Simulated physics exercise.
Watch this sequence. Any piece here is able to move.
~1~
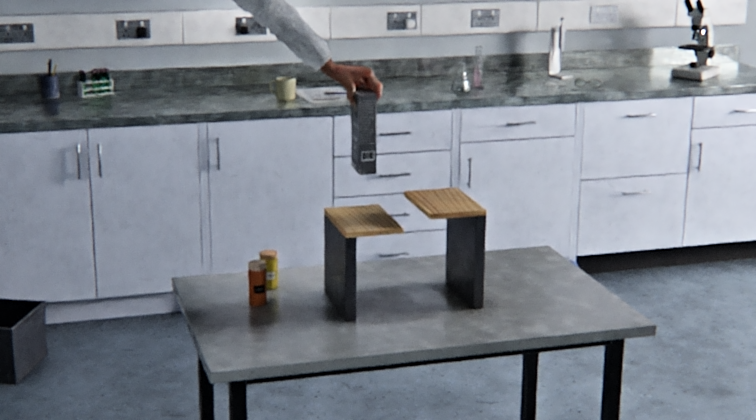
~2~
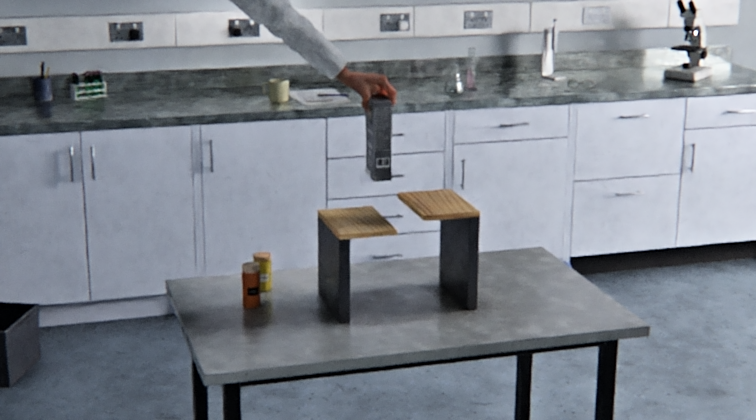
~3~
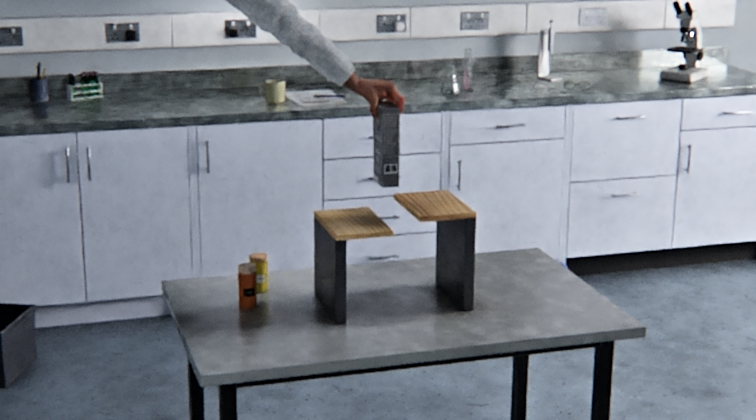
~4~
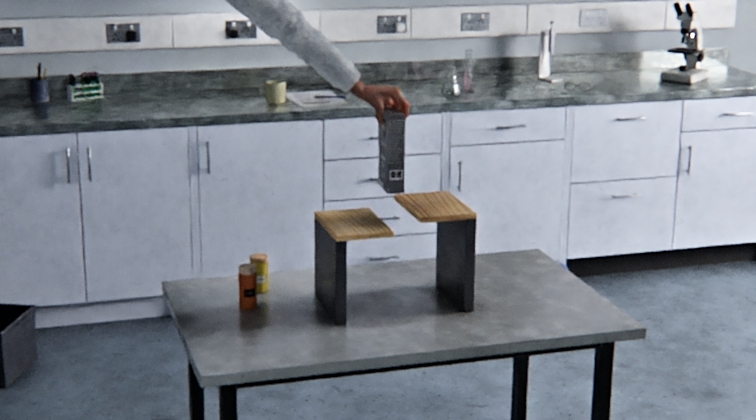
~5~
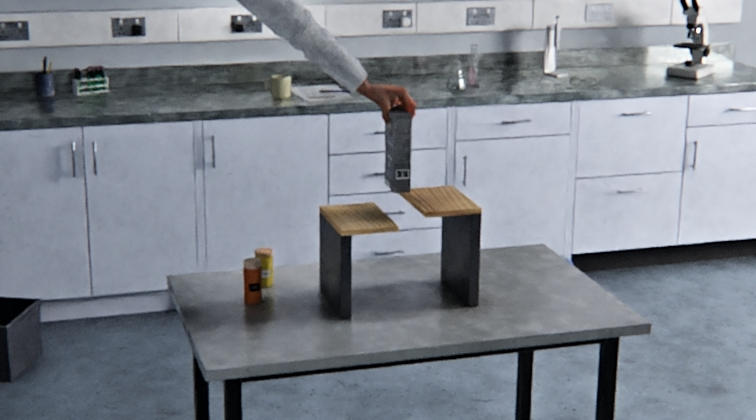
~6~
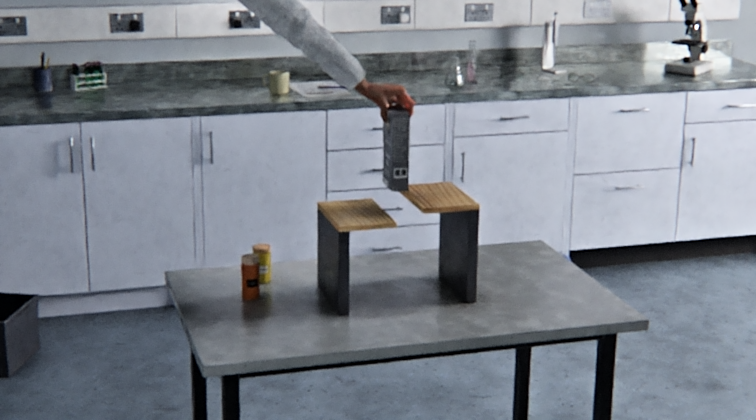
A grey packet held from above by a hand moves a short way right and slightly down, then stays nearly still over the gap between two wooden-topped stands on a table, beside an orange container and a yellow shaker.
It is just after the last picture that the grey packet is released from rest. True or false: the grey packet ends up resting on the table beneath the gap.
True.
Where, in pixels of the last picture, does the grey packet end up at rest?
End position, last frame: About (395, 258).
Then, 0.20 s on from there, grey packet shifted a little near (396, 166).
Then, 0.30 s on from there, grey packet shifted well along near (395, 218).
Then, 0.40 s on from there, grey packet shifted well along near (395, 255).
In the end, moved from the start, grey packet; the other 2 unmoved. At the end, from the last picture's camera, grey packet near (395, 258). The packet reaches the table.
